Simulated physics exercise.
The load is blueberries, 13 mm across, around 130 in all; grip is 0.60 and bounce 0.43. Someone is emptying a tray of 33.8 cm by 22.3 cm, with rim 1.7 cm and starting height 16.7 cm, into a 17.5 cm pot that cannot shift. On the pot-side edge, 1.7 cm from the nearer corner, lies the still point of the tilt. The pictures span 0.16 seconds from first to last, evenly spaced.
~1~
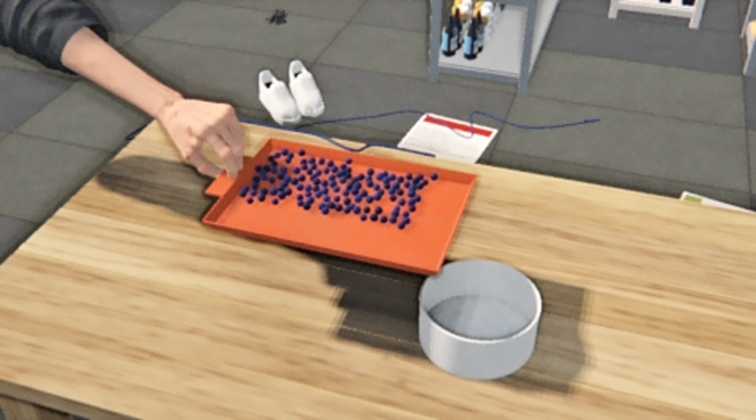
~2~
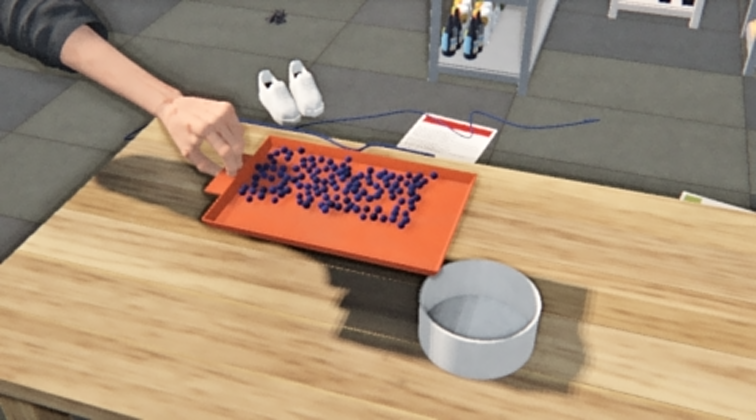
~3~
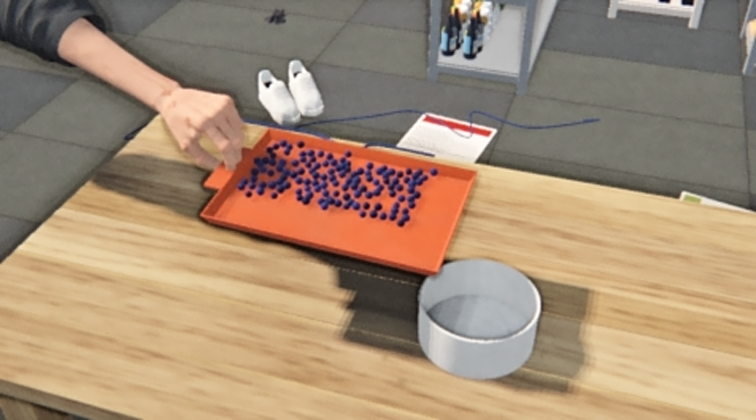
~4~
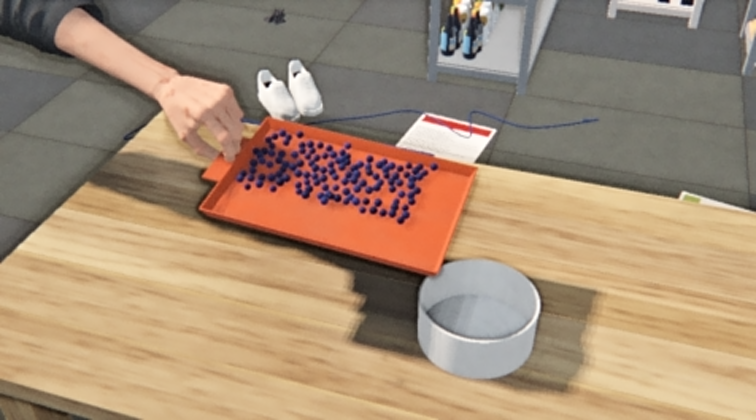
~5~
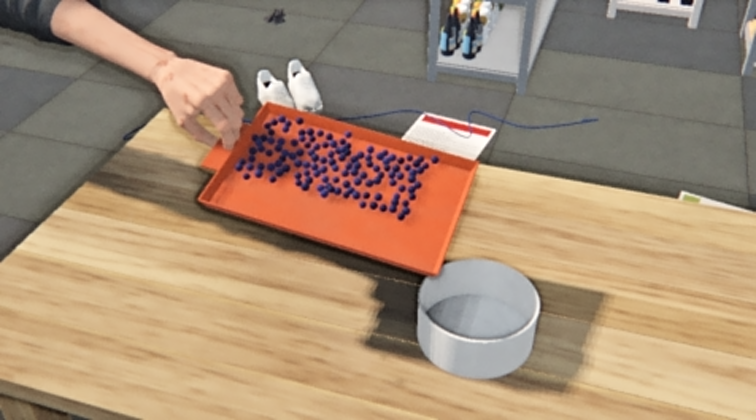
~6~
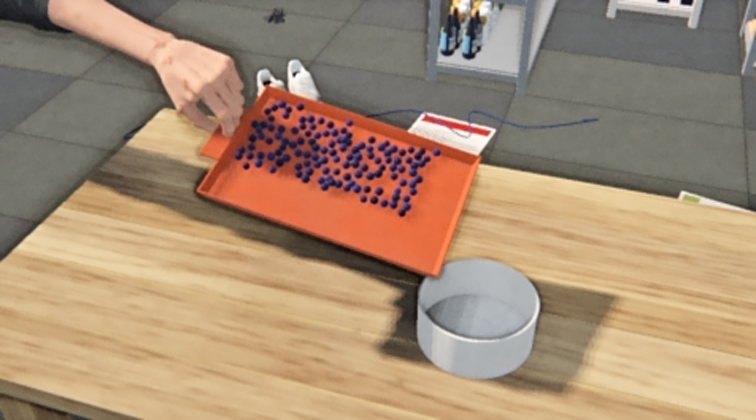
An orange tray of blueberries lay on a wooden table beside an empty gray pot, and a hand slowly raised its left end, tilting it toward the pot while the berries kept their places.
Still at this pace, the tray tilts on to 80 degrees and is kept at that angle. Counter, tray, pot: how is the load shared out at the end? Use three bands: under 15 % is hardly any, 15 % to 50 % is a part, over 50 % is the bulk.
Shares - counter: The bulk; left on the tray: Hardly any; pot: Hardly any.
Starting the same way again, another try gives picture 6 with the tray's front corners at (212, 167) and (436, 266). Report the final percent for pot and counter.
Final per cent - pot 35, counter 65.
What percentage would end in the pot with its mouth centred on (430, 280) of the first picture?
0 %.
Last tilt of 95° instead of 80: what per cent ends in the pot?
I'd expect some 0 per cent in the pot.
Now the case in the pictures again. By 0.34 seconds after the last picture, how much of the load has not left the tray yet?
Around 100 percent of it.
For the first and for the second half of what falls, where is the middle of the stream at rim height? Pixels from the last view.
Early: About (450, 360); late: About (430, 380).
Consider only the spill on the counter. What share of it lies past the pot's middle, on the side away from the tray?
Roughly 80 percent of the spill.
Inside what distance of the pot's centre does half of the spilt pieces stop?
I'd say close to 22 centimetres.
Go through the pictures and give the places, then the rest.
Tray tilt 0 degrees, front corners at (210, 219) and (434, 266); middle of the pieces at (337, 189); pot at (480, 299), in the first frame.
Tray tilt 1 degrees, front corners at (209, 217) and (434, 266); middle of the pieces at (336, 188), in the second frame.
Tray tilt 3 degrees, front corners at (208, 213) and (434, 267); middle of the pieces at (336, 184), in the third frame.
Tray tilt 6 degrees, front corners at (207, 206) and (434, 267), lowest corner right front; middle of the pieces at (335, 177), in the fourth frame.
Tray tilt 11 degrees, front corners at (206, 198) and (434, 268), lowest corner right front; middle of the pieces at (336, 168), in the fifth frame.
Tray tilt 16 degrees, front corners at (205, 189) and (434, 269), lowest corner right front; middle of the pieces at (336, 159); pot at (478, 298), in the sixth frame.
Then, 0.20 s after the last picture, tilt 49 degrees; the tray holds 100 %, the pot 0 %.
Then, 0.34 s after the last picture, tilt 71 degrees; the tray holds 100 %, the pot 0 %.
Then, 0.60 s after the last picture, tilt 80 degrees; the tray holds 0 %, the pot 0 %.
In the end, counter 95 %, tray 0 %, pot 5 %.
